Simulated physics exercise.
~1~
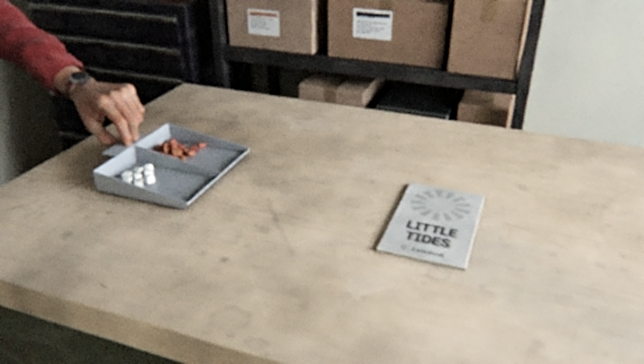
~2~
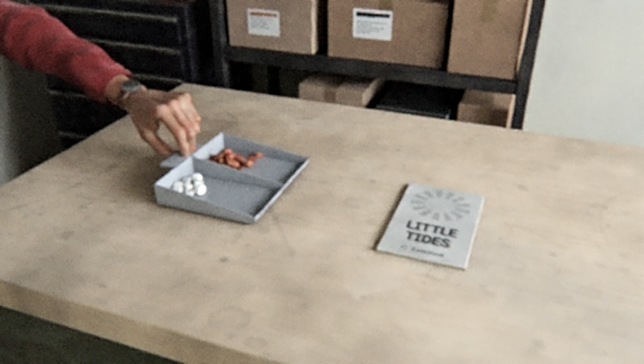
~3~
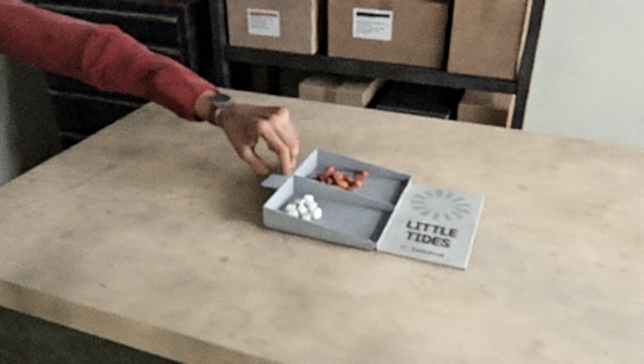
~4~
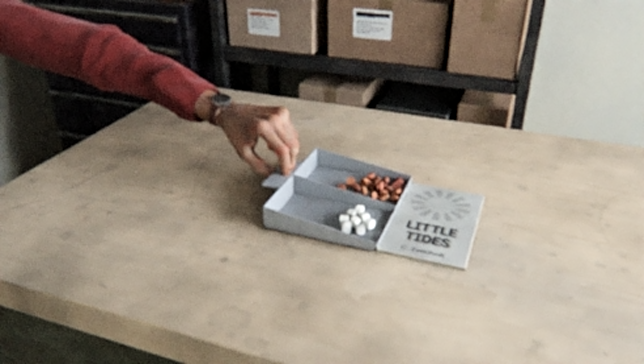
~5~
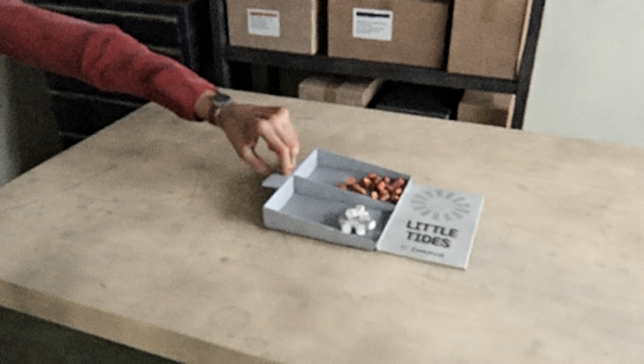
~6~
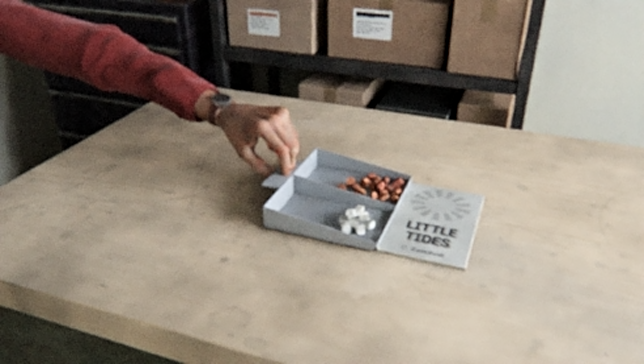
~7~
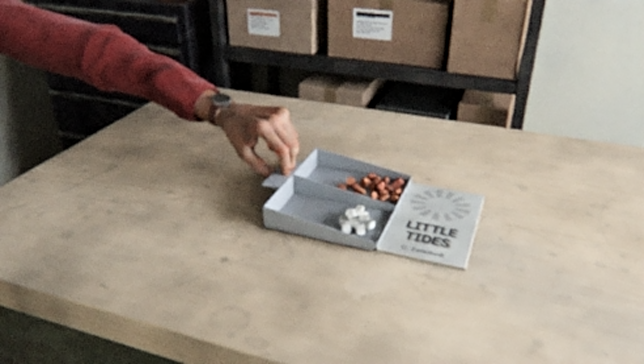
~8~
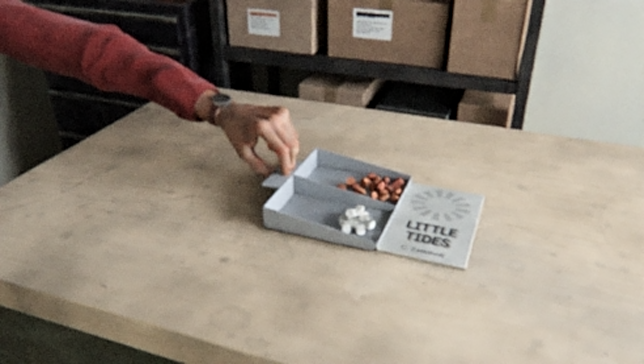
At first, a hand in a red sleeve, wearing a dark watch, holds the left end of a grey two-part tray on a pale counter, with small white pieces in the front section and reddish-brown ones in the back. The hand slides the tray right, towards a thin grey book titled Little Tides. The tray meets the book and stops, while the book stays put. Both groups of pieces then shift rightwards inside the tray, gathering near the end beside the book. Finally, everything rests there, with both portions still inside and the hand still on the tray.
